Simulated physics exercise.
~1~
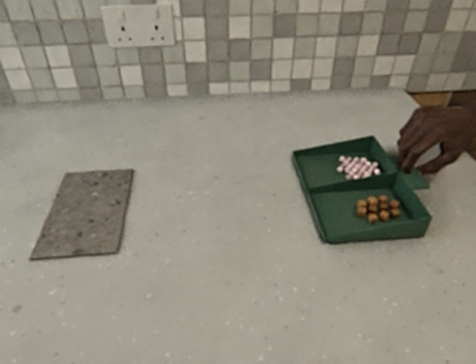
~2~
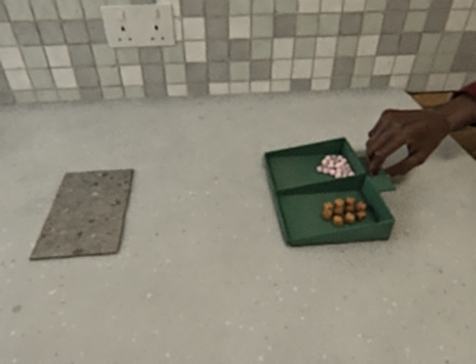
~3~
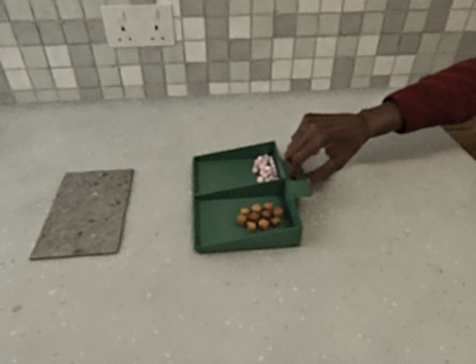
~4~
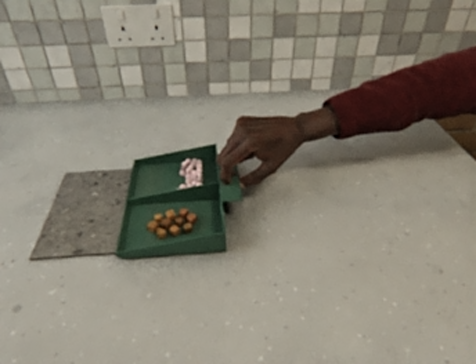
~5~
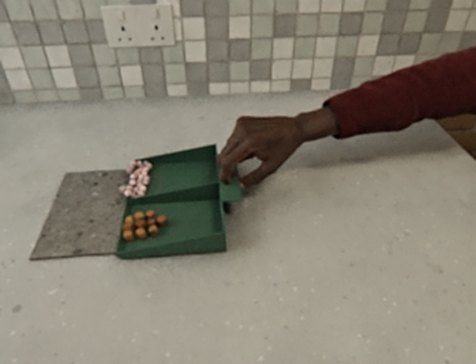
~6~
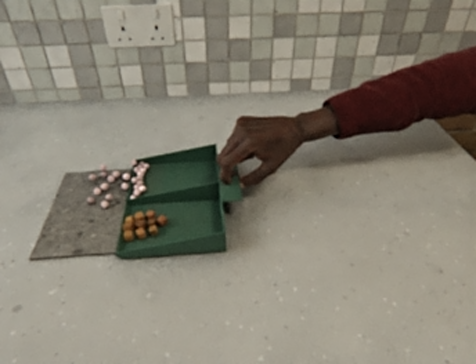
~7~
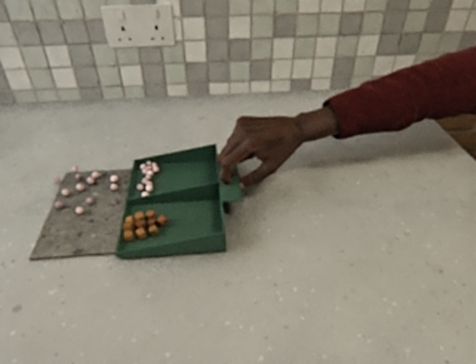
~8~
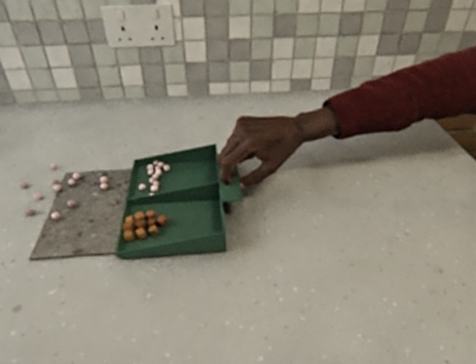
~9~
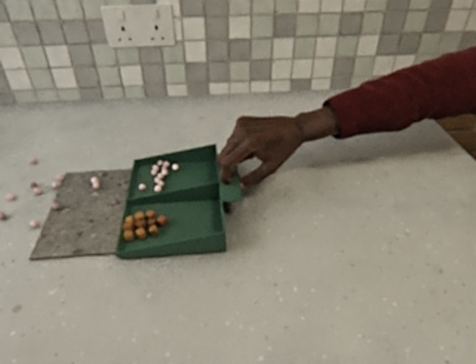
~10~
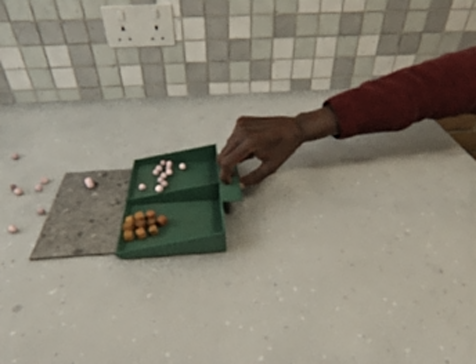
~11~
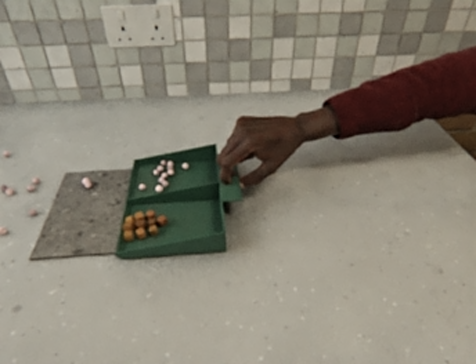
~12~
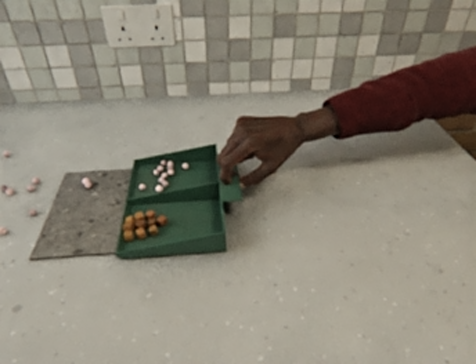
On a pale speckled counter, a hand slid a green divided tray left until it stopped against a grey slab; the brown balls bunched up at the rim and stayed in, while about half the pinkish-white pieces spilled across the slab, most ending up beyond it.
